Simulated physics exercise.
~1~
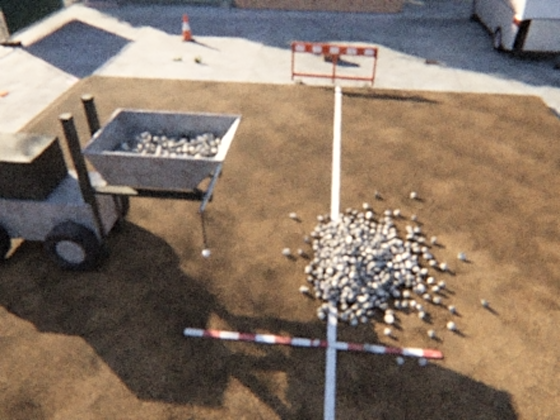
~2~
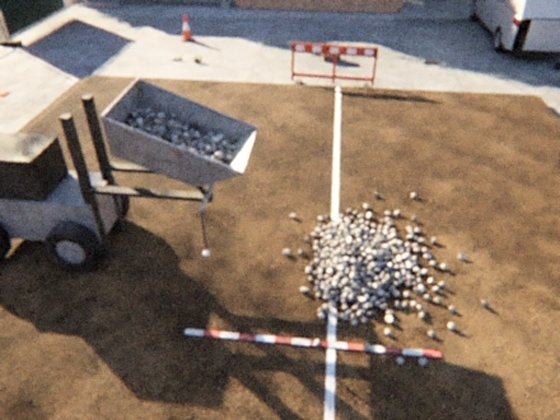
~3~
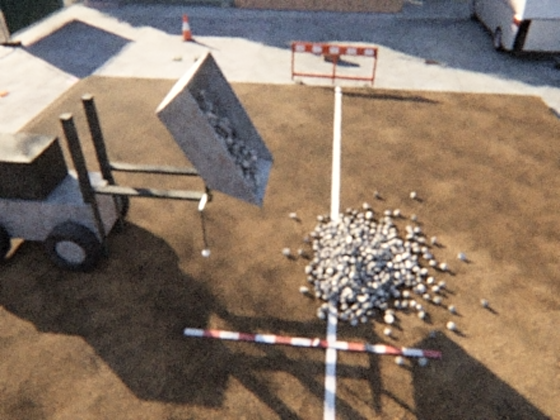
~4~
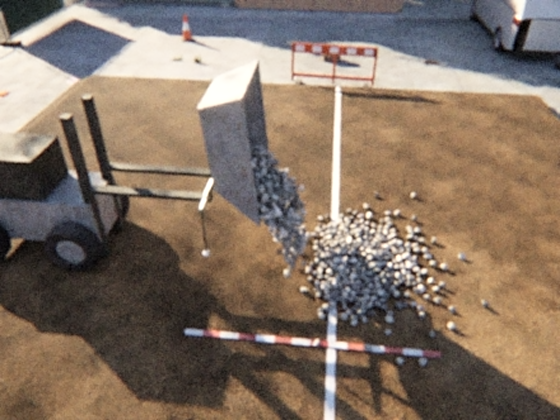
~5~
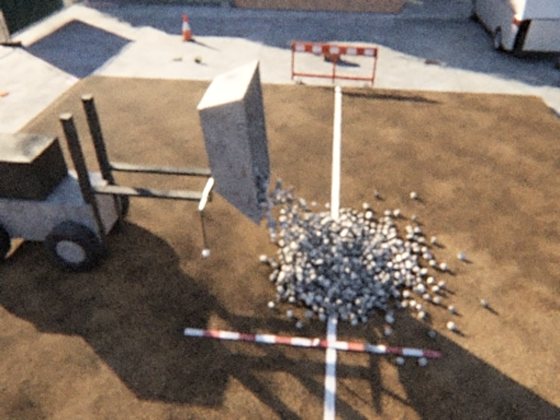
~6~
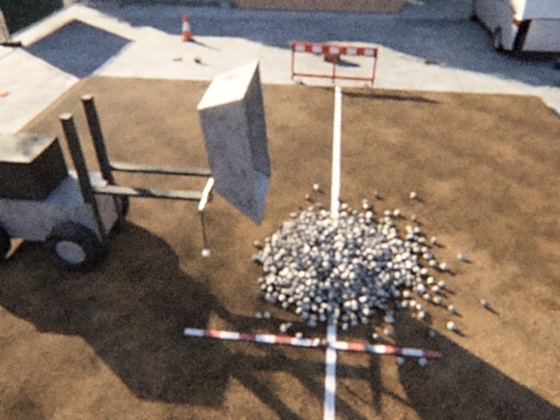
A raised skip on a fork truck tips its stones onto the pile, widening it leftward.
